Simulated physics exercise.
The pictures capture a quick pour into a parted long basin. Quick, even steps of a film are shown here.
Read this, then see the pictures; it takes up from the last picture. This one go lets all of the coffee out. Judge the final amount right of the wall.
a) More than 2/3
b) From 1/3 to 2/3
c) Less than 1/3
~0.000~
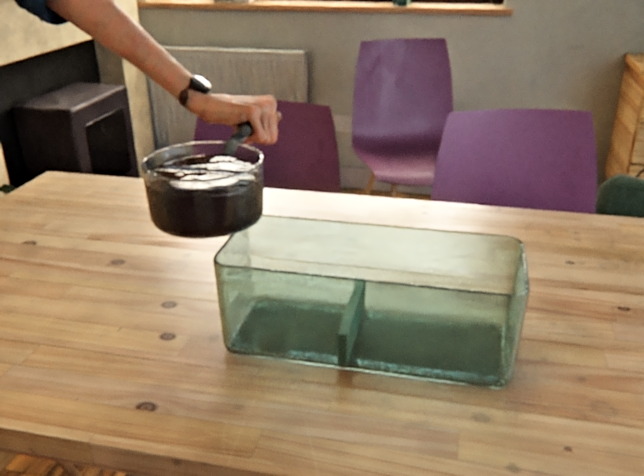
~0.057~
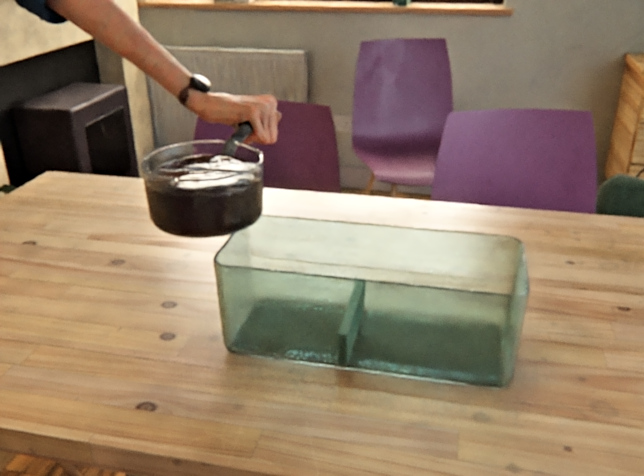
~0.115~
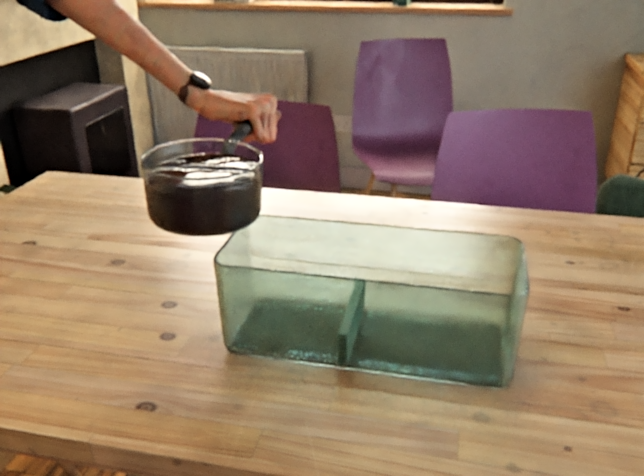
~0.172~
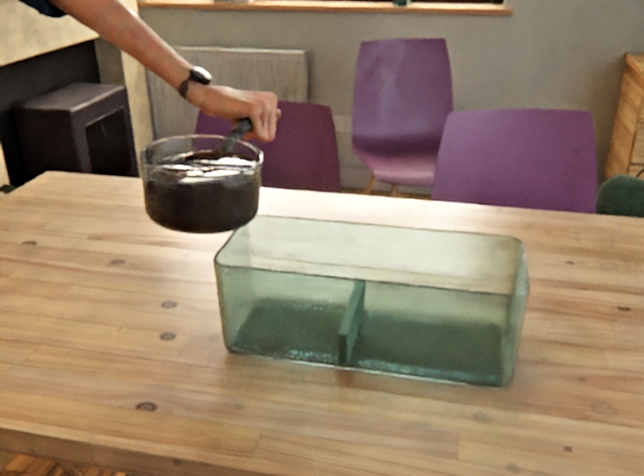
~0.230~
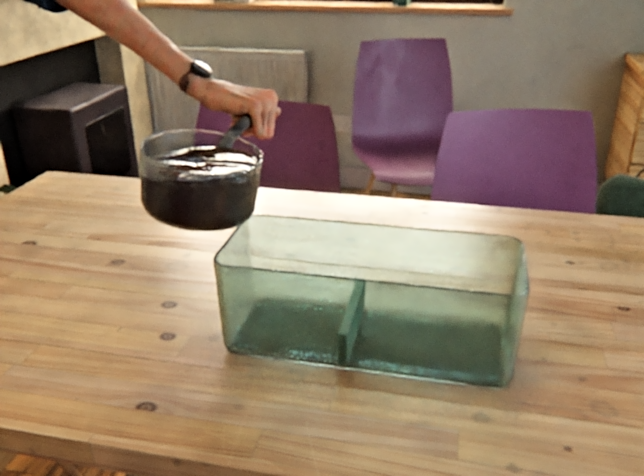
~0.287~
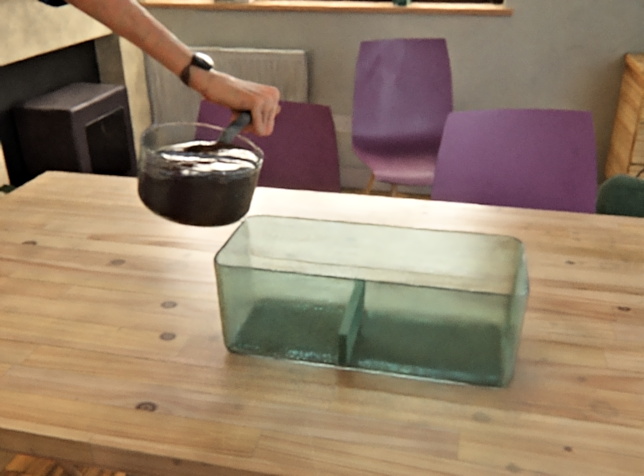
From 1/3 to 2/3 (b).
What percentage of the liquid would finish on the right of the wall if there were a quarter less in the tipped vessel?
That works out to some 25 %.
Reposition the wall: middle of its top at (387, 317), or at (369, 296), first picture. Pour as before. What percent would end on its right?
First try: Roughly 15 per cent; second try: 5 per cent.
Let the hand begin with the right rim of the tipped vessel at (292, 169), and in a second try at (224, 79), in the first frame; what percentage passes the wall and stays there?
In order, roughly 90 percent and 35 percent.
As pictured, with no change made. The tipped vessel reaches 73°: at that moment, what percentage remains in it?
It still holds close to 50 per cent at that lean.
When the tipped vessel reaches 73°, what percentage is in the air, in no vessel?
Around 35 %.
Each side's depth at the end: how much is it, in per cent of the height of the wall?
Some 50 per cent left and 30 right.
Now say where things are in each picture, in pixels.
Tilt 0°; pouring edge (259, 165); surface from (154, 168) to (260, 176); the long basin's rim runs from (231, 238) to (525, 267); the wall's top is at (353, 305), in the first picture.
Tilt 1°; pouring edge (259, 165); surface from (154, 168) to (260, 175), in the second picture.
Tilt 2°; pouring edge (259, 165); surface from (154, 166) to (259, 173), in the third picture.
Tilt 5°; pouring edge (259, 165); surface from (153, 164) to (259, 170), in the fourth picture.
Tilt 9°; pouring edge (259, 165); surface from (152, 159) to (258, 167), in the fifth picture.
Tilt 14°; pouring edge (259, 165); surface from (149, 153) to (258, 164), in the sixth picture.
Then, 0.74 s in, the tilt is 73° and 51 per cent is still to pour, 15 is left of the wall and 0 right of it.
Then, 1.06 s in, the tilt is 111° and 5 per cent is still to pour, 42 is left of the wall and 43 right of it.
Then, 1.41 s in, the tilt is 119° and 0 per cent is still to pour, 56 is left of the wall and 43 right of it.
Then, 1.78 s in, the tilt is 119° and 0 per cent is still to pour, 56 is left of the wall and 43 right of it.
Finally, 56 per cent lies left of the wall, 43 right of it and 1 outside.
